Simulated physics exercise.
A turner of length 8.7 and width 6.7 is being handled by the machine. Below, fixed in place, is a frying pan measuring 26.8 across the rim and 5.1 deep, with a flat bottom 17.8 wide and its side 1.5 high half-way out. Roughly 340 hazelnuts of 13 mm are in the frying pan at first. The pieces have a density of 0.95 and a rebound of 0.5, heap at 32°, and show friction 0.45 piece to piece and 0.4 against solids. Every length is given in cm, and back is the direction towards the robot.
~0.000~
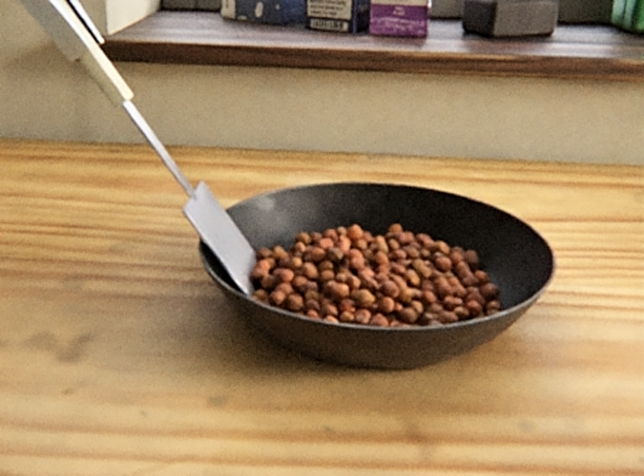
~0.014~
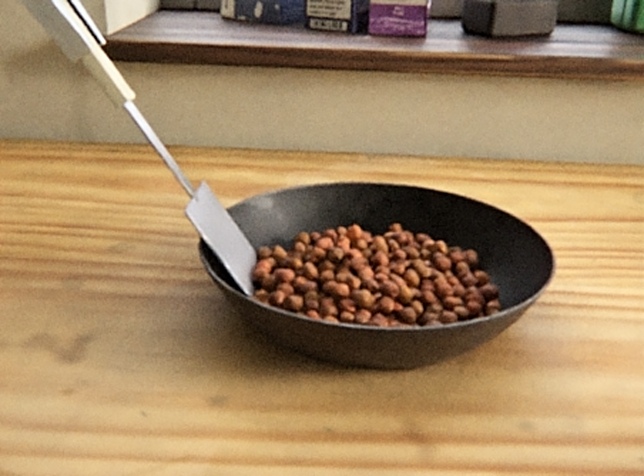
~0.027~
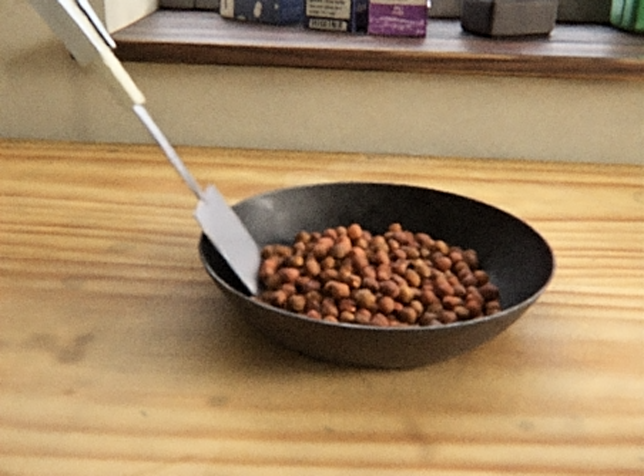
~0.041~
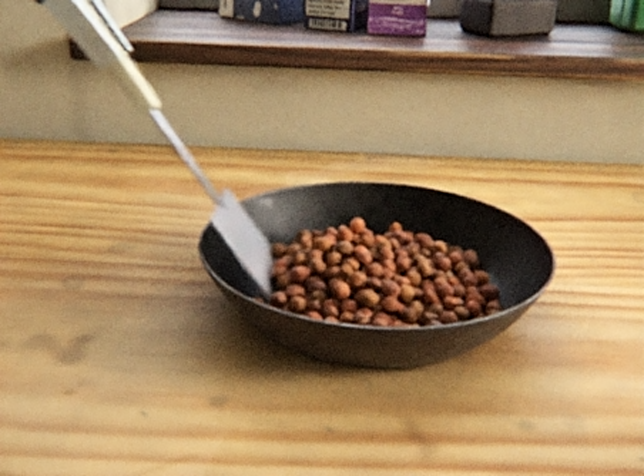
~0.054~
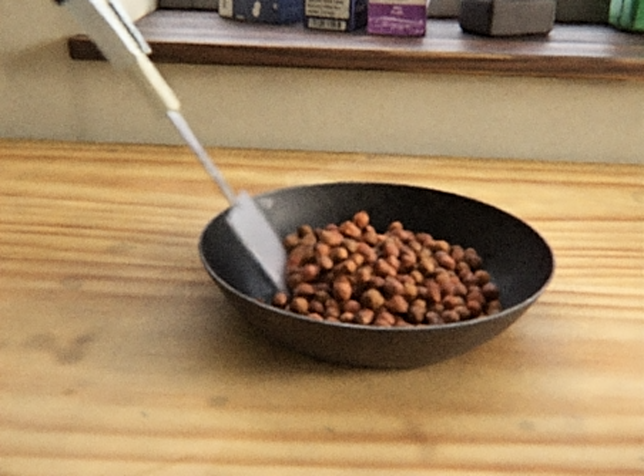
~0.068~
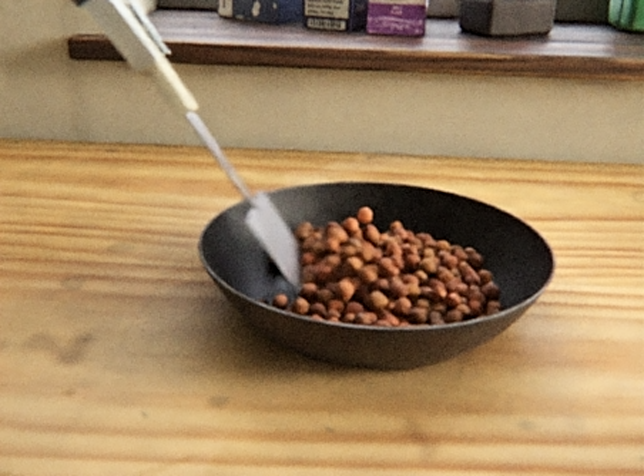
At the start, a turner rests against the left inner side of a dark frying pan of hazelnuts on a wooden surface. The turner then slides to the right, pushing into the nuts, and the near-left ones shift and heap a little higher while the pan stays still.
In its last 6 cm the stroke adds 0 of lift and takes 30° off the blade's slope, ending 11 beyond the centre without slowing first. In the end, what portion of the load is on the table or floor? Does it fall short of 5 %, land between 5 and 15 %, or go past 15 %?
It goes past 15 %.
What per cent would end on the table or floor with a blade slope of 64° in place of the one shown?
In that case, around 25 percent would end up on the table or floor.
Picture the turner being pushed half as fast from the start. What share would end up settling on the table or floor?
I'd reckon close to 10 per cent.
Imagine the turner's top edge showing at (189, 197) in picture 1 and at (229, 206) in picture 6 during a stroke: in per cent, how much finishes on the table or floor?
Around 15 per cent finishes there.
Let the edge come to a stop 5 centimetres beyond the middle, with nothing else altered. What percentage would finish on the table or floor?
With that change, I'd expect about 0 per cent.
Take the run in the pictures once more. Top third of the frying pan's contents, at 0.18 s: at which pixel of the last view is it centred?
The middle lies somewhere about (452, 258).
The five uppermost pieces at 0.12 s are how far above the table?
They are some 5 cm up.
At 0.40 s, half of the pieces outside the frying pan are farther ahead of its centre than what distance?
I'd say some 18 centimetres.
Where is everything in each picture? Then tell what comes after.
In the first frame, turner top edge at (193, 195), sloping 56°; upper third of the load around (367, 271), from x 255 to 495, top at y 230; 340 in the frying pan.
In the second frame, turner top edge at (194, 196), sloping 56°; upper third of the load around (366, 271), from x 255 to 495, top at y 230.
In the third frame, turner top edge at (203, 199), sloping 56°; upper third of the load around (367, 270), from x 255 to 495, top at y 230.
In the fourth frame, turner top edge at (219, 203), sloping 56°; upper third of the load around (363, 268), from x 255 to 495, top at y 225.
In the fifth frame, turner top edge at (237, 204), sloping 56°; upper third of the load around (367, 264), from x 260 to 495, top at y 220.
In the sixth frame, turner top edge at (254, 205), sloping 56°; upper third of the load around (372, 265), from x 260 to 495, top at y 215; 340 in the frying pan.
After 0.12 s, sloping 56°, highest piece 6 above the table; 340 in the frying pan.
After 0.18 s, sloping 49°, highest piece 7 above the table; 340 in the frying pan.
After 0.40 s, sloping 26°, highest piece 10 above the table; 271 in the frying pan, 25 on the table or floor, 44 on the blade or in flight.
After 1.45 s, sloping 26°, highest piece 6 above the table; 270 in the frying pan, 70 on the table or floor.
At rest, 270 in the frying pan, 70 on the table or floor. That is 21 % on the table or floor.
